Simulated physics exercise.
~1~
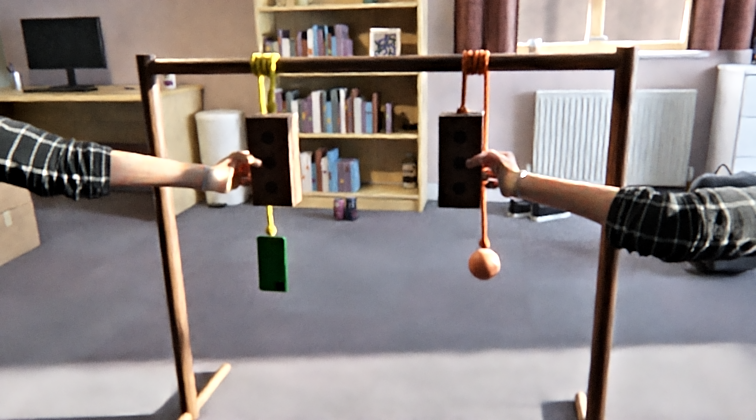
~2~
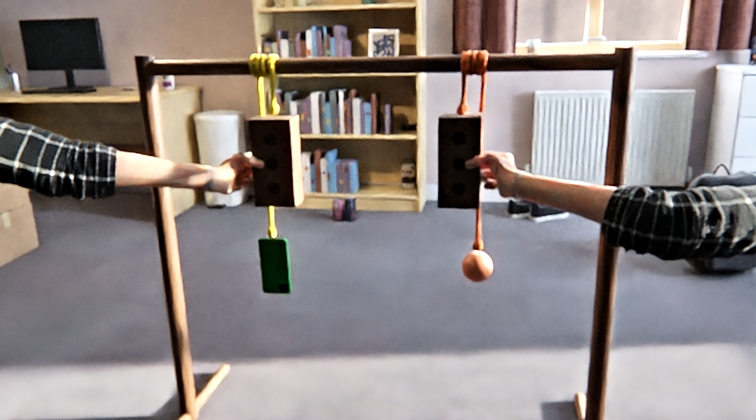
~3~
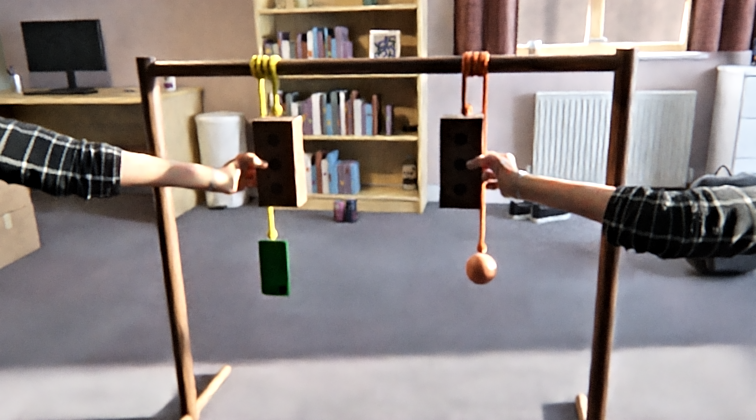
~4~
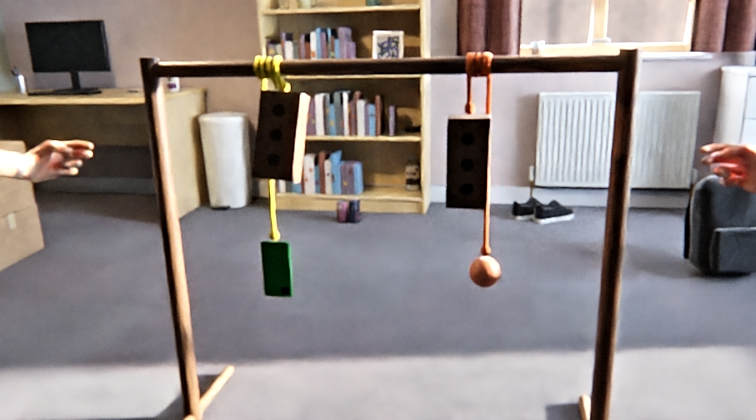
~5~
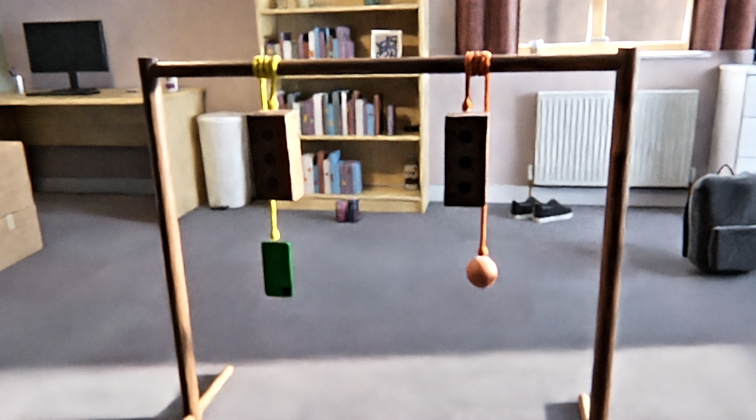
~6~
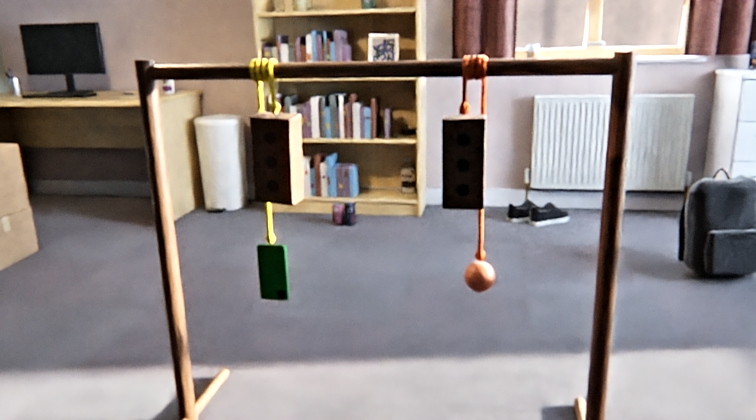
A carpeted room with a desk and monitor, a bookcase and a white radiator is seen from the front by a slightly swaying camera. A dark wooden rail stands across it, with a yellow rope looped on the left and an orange rope on the right, each carrying a dark brick. A green phone-like block hangs below the left brick, an orange ball below the right. Two hands in checked sleeves hold the bricks, then let go and draw away. The left brick tilts and rises slightly, then settles back, and both bricks remain hanging.
